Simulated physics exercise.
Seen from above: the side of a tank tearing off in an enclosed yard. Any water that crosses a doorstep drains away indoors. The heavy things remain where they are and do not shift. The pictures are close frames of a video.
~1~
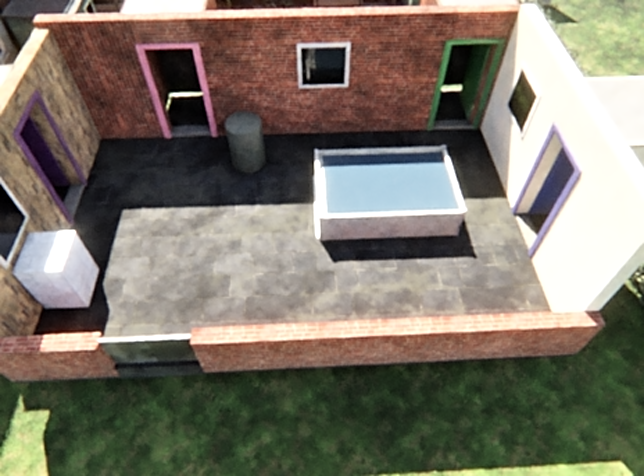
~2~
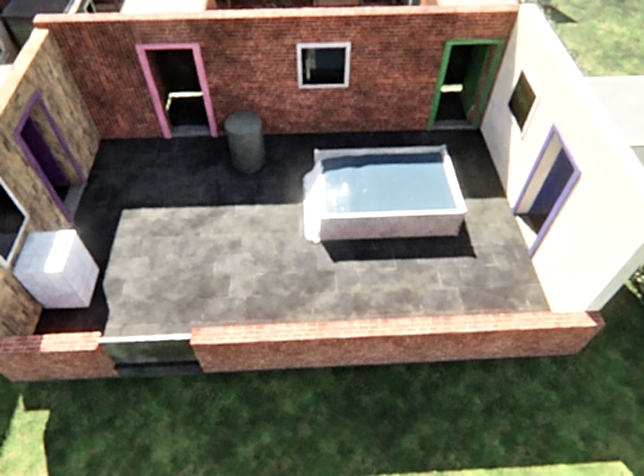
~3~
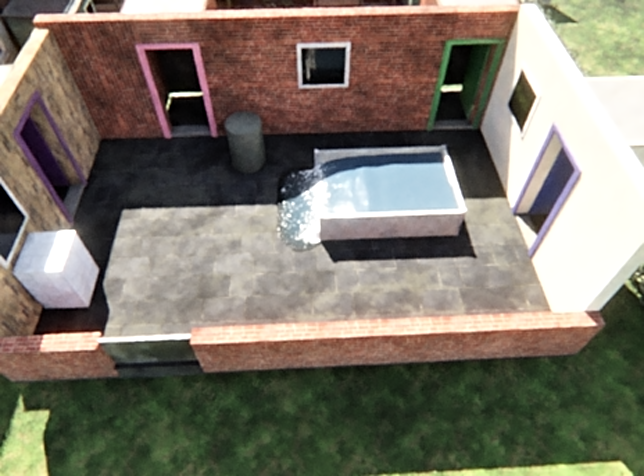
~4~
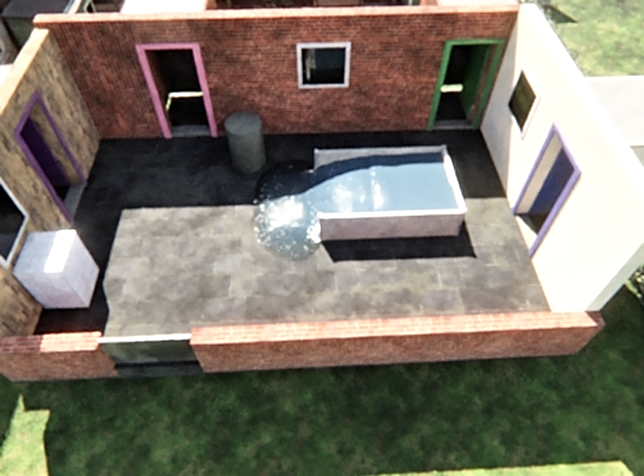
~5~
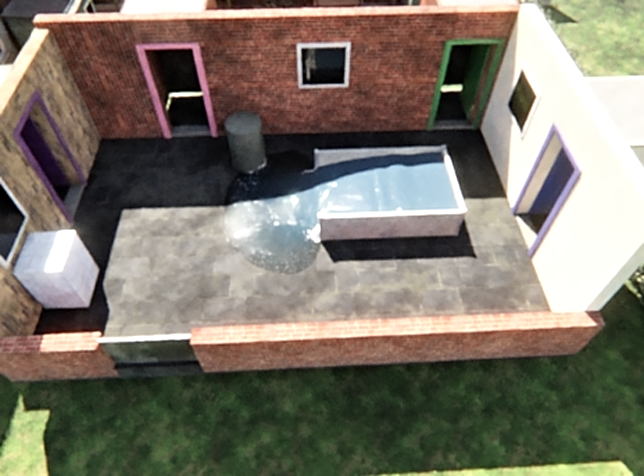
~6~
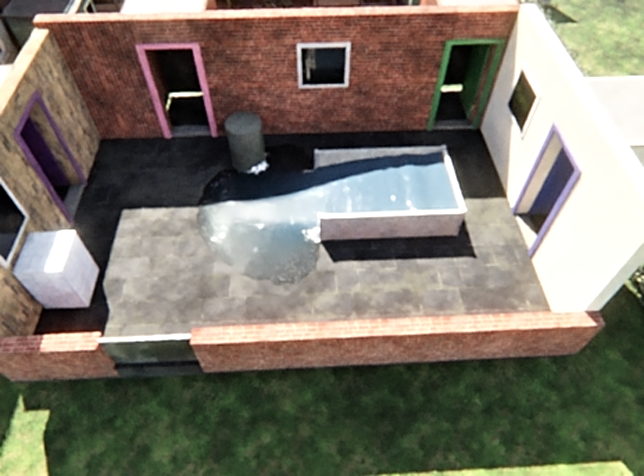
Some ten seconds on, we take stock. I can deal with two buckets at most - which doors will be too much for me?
Result: The green door holds up fine I think. The blue door holds up fine I think. The pink door holds up fine I think. The purple door gets overrun I think.
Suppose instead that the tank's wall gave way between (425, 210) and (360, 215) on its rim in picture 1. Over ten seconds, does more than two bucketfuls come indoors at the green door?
In that case the green door overshoots.
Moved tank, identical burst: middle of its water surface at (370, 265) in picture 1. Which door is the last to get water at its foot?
Final one: The one in blue.
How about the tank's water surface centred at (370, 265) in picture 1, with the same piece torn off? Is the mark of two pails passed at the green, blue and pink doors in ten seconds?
Green falls short, blue falls short, pink exceeds the limit.
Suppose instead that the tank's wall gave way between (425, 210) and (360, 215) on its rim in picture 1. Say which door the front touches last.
Latest of all is the door marked pink.
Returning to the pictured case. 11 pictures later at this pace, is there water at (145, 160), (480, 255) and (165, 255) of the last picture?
The three points read soaked through, clear and soaked through.
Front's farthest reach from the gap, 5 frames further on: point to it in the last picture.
Approximate pixel: (101, 194).
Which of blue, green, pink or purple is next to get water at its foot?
It's the door marked purple.
A moment on, water covers 30 % of the floor; the green door not reached, the blue door not reached, the pink door not reached, the purple door not reached.
Next, water covers 50 % of the floor; the green door not reached, the blue door not reached, the pink door not reached, the purple door under two buckets in.
Then, water covers 60 % of the floor; the green door not reached, the blue door not reached, the pink door wet at the sill, nothing in, the purple door far over two buckets in.
Later, water covers 65 % of the floor; the green door wet at the sill, nothing in, the blue door not reached, the pink door wet at the sill, nothing in, the purple door far over two buckets in.
In the end, water covers 95 % of the floor; the green door wet at the sill, nothing in, the blue door wet at the sill, nothing in, the pink door wet at the sill, nothing in, the purple door far over two buckets in.
